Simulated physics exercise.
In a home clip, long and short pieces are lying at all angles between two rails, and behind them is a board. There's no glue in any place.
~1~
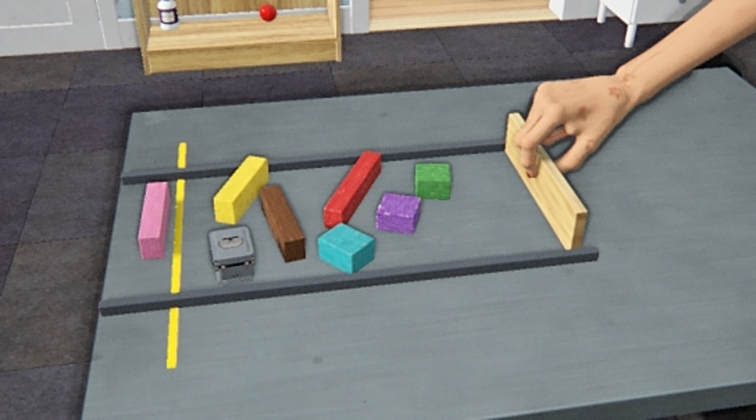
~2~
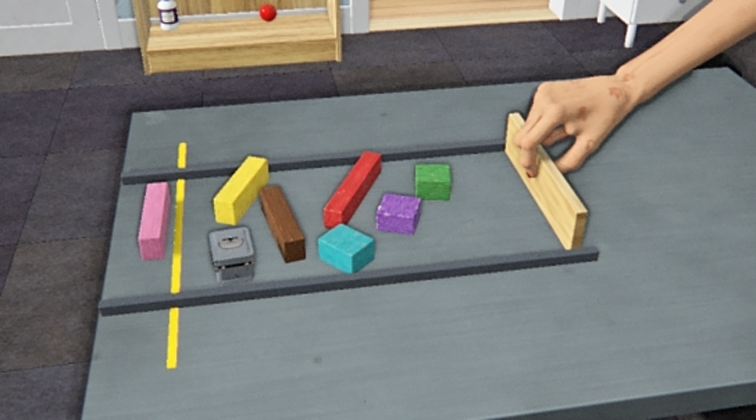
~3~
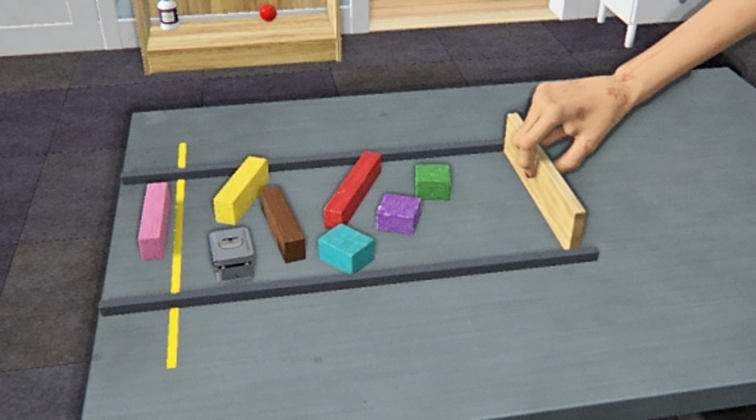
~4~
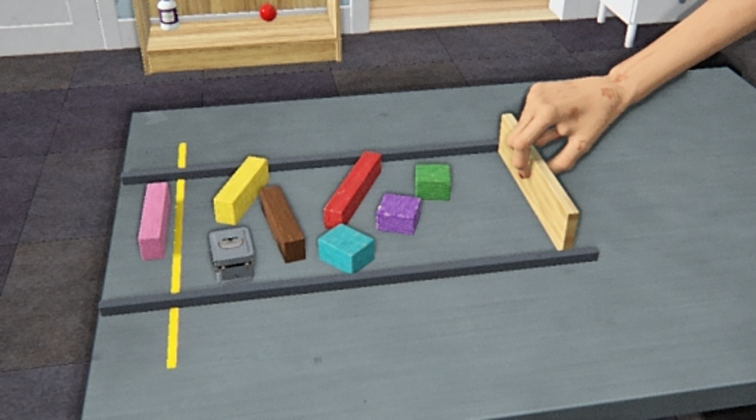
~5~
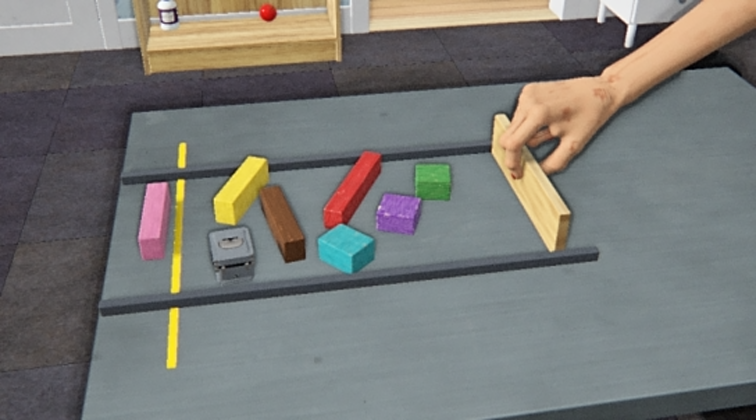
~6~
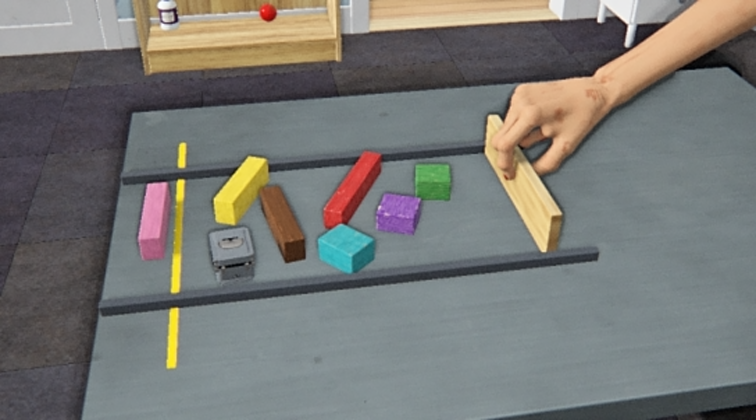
On a grey table, a hand slides a wooden board slightly left toward scattered, motionless blocks.
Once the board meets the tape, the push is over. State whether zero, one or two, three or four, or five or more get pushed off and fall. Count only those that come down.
Watch it: A handful - three or four - go plunging down.
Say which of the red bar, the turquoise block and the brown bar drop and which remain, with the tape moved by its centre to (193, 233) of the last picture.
The red bar stays put, the turquoise block stays put, and the brown bar stays put.
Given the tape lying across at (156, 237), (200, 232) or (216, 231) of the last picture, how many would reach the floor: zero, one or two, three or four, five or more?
Tape by tape, the falls would be five or over, then one or two, then just one or two.
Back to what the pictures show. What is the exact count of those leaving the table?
The answer is exactly 4.
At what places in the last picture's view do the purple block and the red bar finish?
Result: One about (156, 242), other about (132, 207).
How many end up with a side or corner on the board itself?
The figure is 3.
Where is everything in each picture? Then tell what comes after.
Pink bar (156, 220); grey case (233, 256); yellow bar (243, 189); board (542, 178); tape (178, 234), in the first picture.
Grey case (233, 257); brown bar (282, 223), in the second picture.
Yellow bar (243, 190); red bar (354, 190), in the third picture.
Pink bar (156, 220); green block (433, 182), in the fourth picture.
Grey case (233, 257); board (527, 179), in the fifth picture.
Pink bar (156, 220); grey case (233, 257); yellow bar (243, 190); board (519, 180); tape (178, 234), in the sixth picture.
A little later, none off yet; pink bar at rest near (156, 220); grey case at rest near (233, 257); yellow bar at rest near (243, 190).
When it is over, the number that fall off is three or four; down, brown bar, yellow bar, grey case and pink bar.
